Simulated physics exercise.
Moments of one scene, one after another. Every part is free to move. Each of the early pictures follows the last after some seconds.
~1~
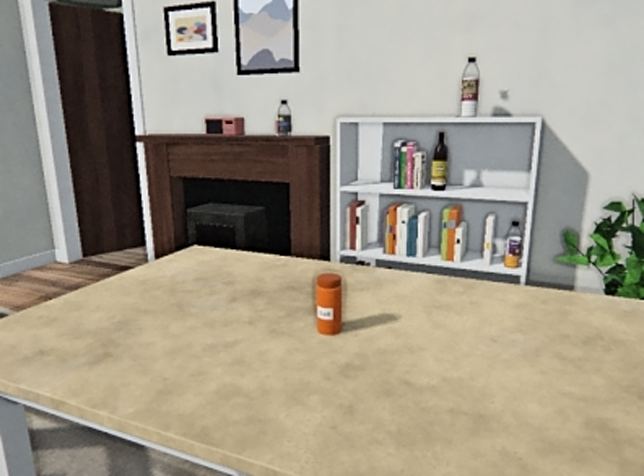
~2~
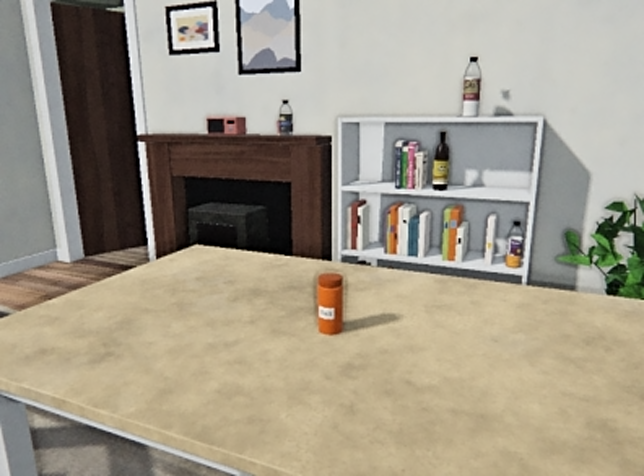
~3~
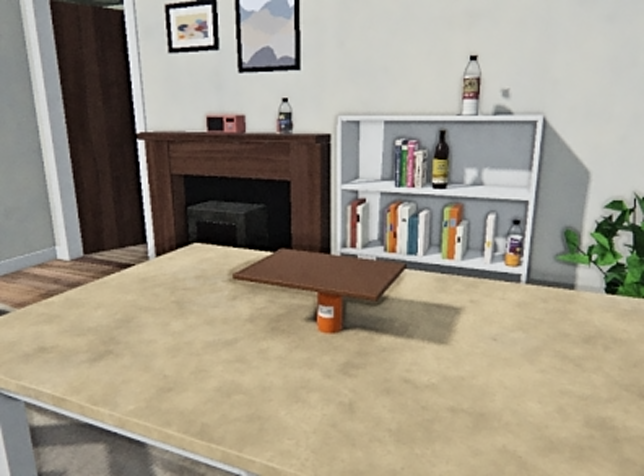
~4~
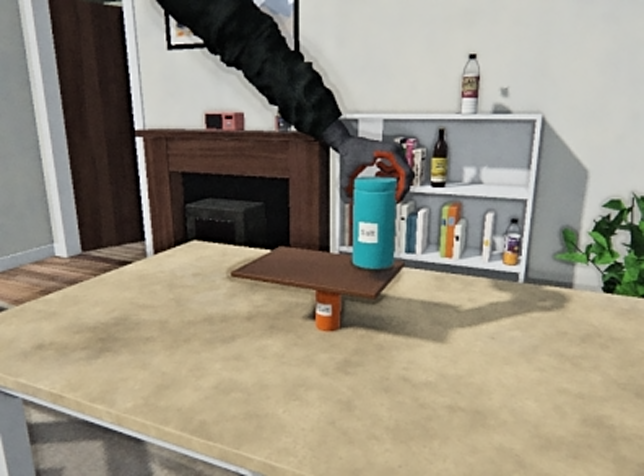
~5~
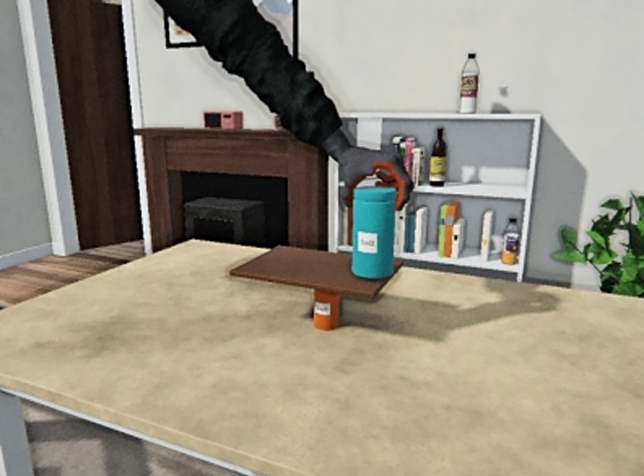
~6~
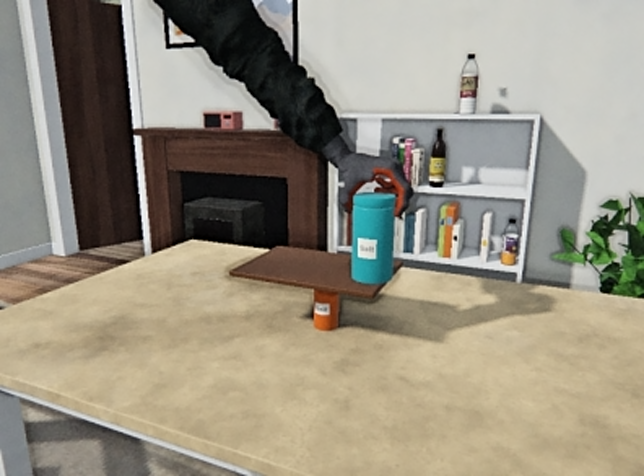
A brown board appeared balanced on a small orange shaker on the table, then a dark-sleeved arm with a gloved hand lowered a turquoise jar onto the board's right end and kept hold of it.
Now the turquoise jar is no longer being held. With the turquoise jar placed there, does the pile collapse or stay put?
I expect the stack to come down, at least in part.
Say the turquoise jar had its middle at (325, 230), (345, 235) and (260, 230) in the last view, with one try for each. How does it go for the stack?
So, first go it stays put, second go it comes down, third go it comes down.
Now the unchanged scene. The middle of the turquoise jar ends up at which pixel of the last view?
Look near (432, 340) in the final picture.
Then, 0.40 s later than the last frame, turquoise jar now fallen; brown lid tilted by 65°.
Then, 0.80 s later than the last frame, brown lid now fallen; orange shaker on its side.
When it is over, fallen, turquoise jar, orange shaker and brown lid. End places, in pixels of the last picture, turquoise jar near (432, 339). The stack comes apart.
